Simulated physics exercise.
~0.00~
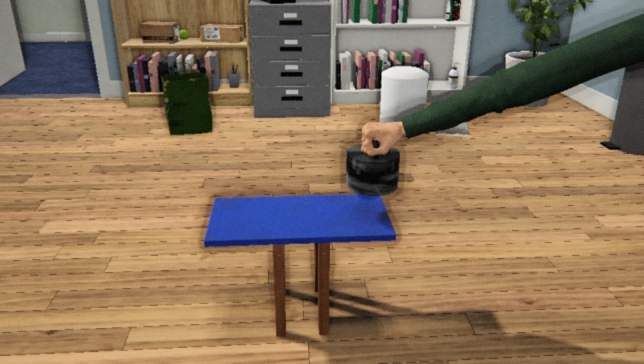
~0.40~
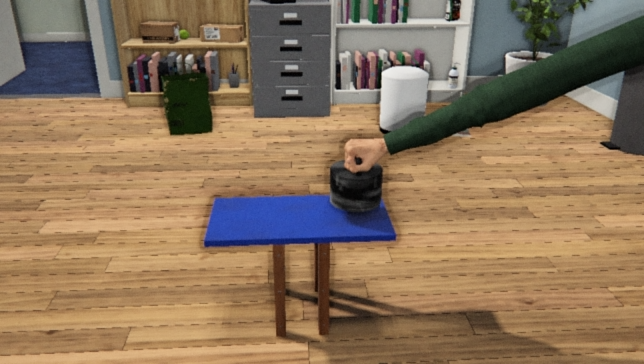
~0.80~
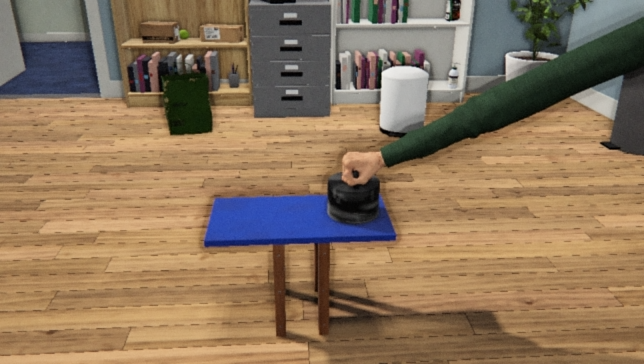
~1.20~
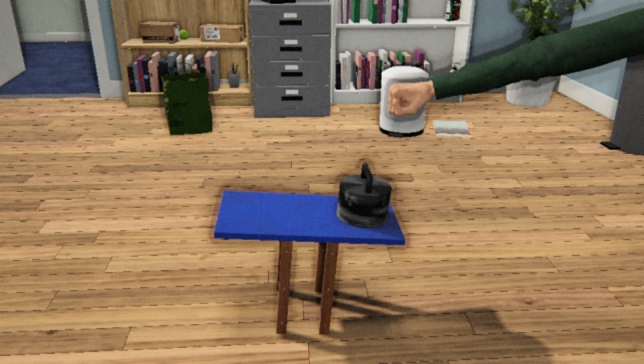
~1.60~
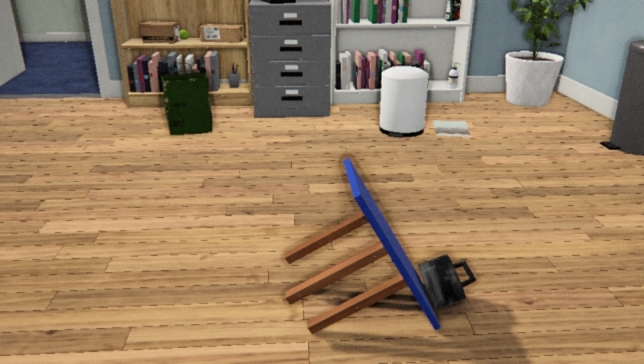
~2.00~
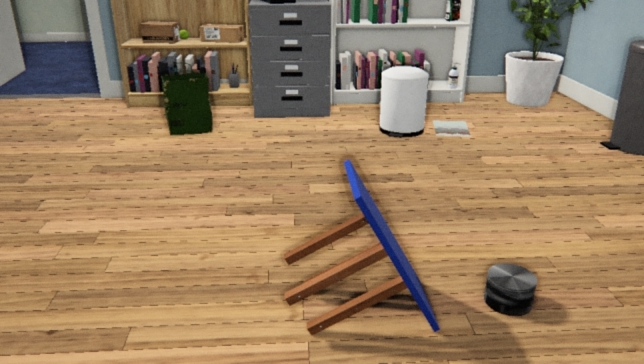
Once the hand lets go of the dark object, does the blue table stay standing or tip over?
The blue table tips over to the right after the hand lets go, and the dark object ends up on the floor beside it.
